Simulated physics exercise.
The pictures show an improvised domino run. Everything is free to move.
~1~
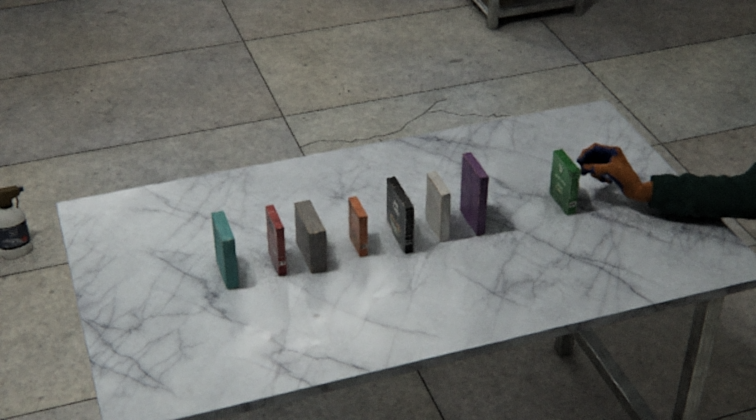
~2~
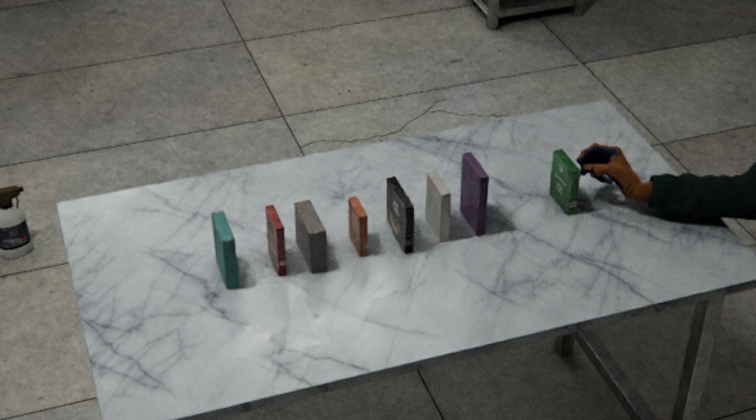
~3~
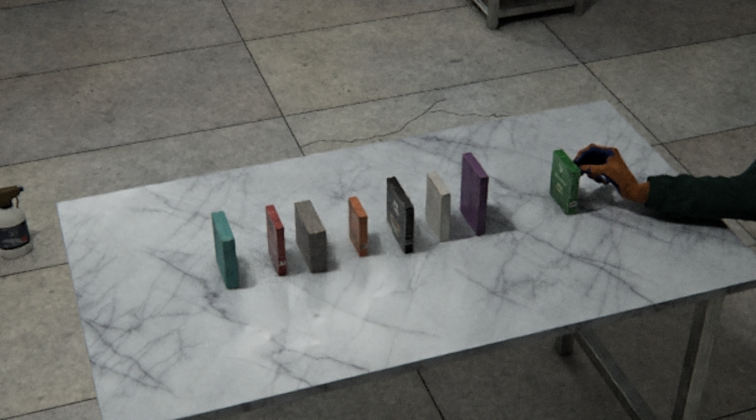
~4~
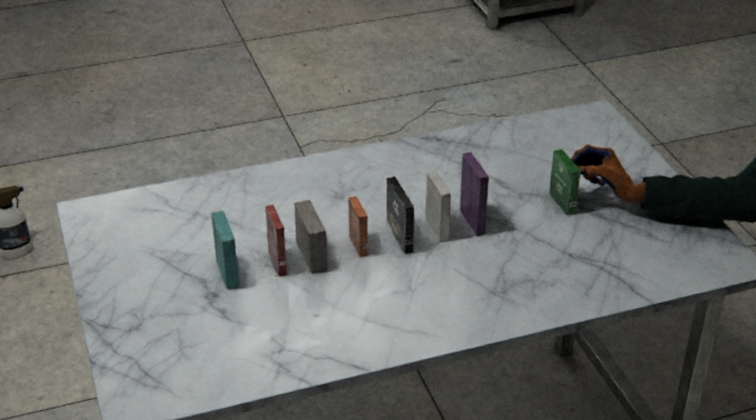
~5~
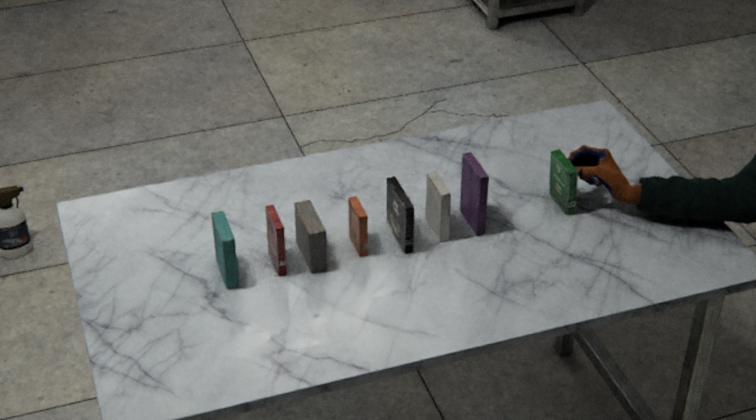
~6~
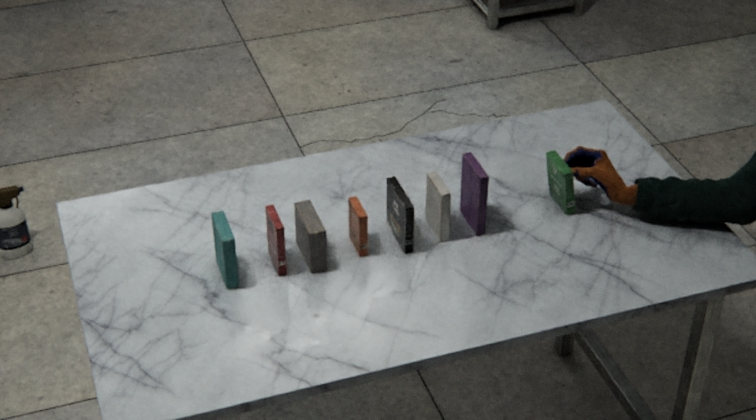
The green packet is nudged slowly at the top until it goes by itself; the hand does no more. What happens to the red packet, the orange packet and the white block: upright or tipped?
The red packet is still upright, the orange packet is still upright, the white block is still upright.
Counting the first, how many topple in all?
In all, 1.
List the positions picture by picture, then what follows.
In the first picture, red packet (276, 240); orange packet (358, 227); white block (438, 207).
In the second picture, grey board (311, 236); purple block (474, 194).
In the third picture, black packet (400, 215); grey board (311, 236).
In the fourth picture, purple block (474, 194); black packet (400, 215).
In the fifth picture, green packet 3° over; grey board (311, 236); purple block (474, 194).
In the sixth picture, green packet 9° over; red packet (276, 240); orange packet (358, 227); white block (438, 207).
Then, 0.20 s past the last view, green packet 33° over.
Then, 0.30 s past the last view, green packet 77° over.
Then, 0.40 s past the last view, green packet 90° over.
Finally, all 6 still in place. Final places as the last picture's camera would see them, red packet near (276, 240), orange packet near (358, 227).
